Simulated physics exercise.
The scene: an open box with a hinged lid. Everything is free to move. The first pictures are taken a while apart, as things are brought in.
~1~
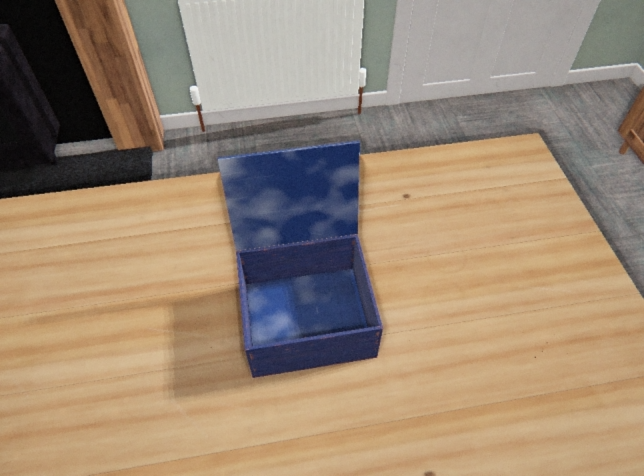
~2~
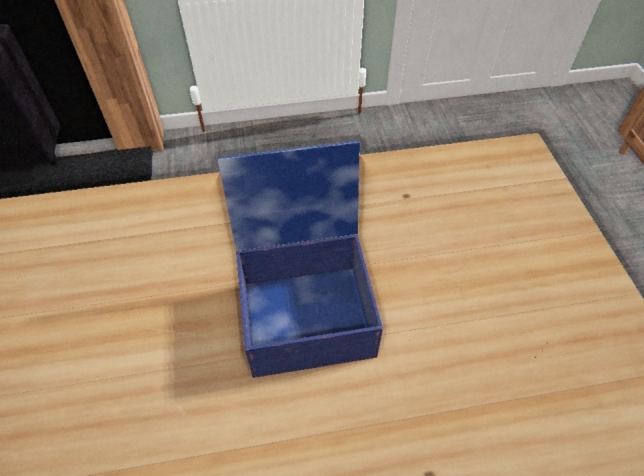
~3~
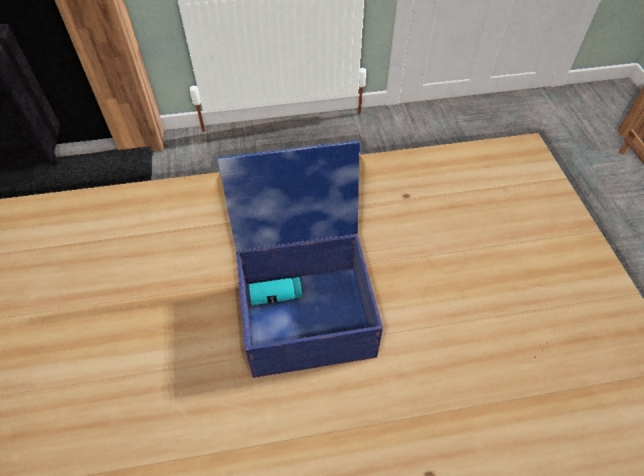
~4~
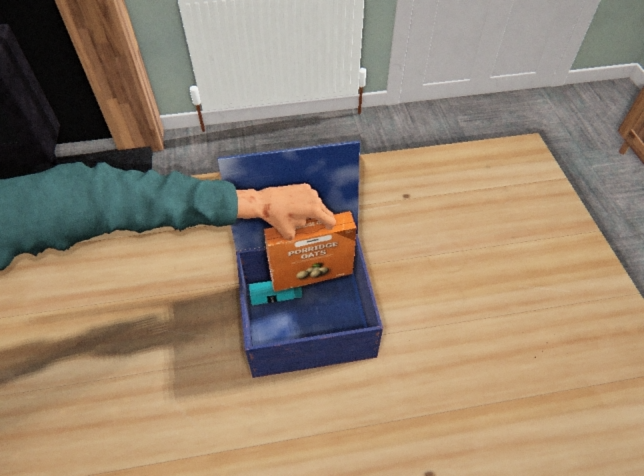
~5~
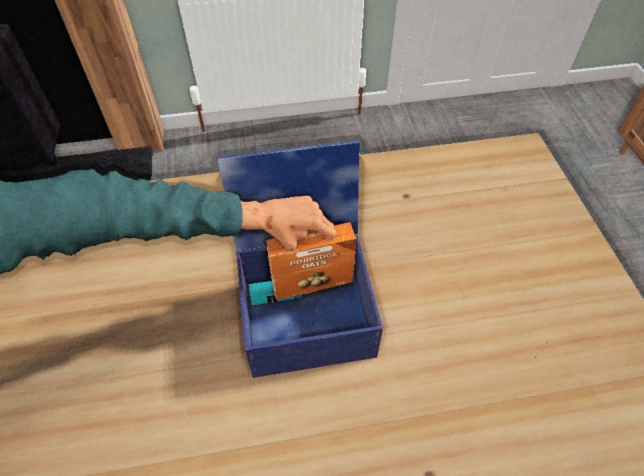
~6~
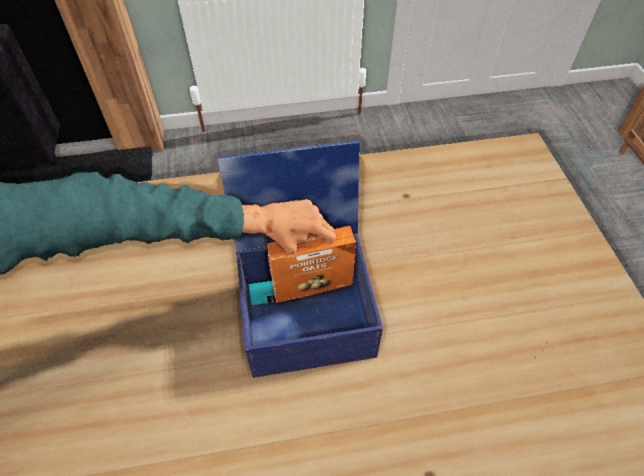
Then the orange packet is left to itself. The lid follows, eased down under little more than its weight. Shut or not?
It shuts flat.
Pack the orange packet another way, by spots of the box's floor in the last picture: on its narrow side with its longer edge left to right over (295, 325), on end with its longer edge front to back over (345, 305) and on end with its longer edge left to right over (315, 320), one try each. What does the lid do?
In the first case it is held up; in the second case it will not close; in the third case it will not close.
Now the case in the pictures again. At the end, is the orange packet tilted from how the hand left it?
It tips.
Then, 1.00 s later than the last frame, lid starting down; orange packet on its side near (318, 321); turquoise shaker moved a little.
Then, 1.70 s later than the last frame, lid 46° above the rim; orange packet on its side near (318, 321); turquoise shaker moved a little.
When it is over, lid shut; lying over in the box, orange packet; turquoise shaker as before. End places, in pixels of the last picture, orange packet near (318, 321).
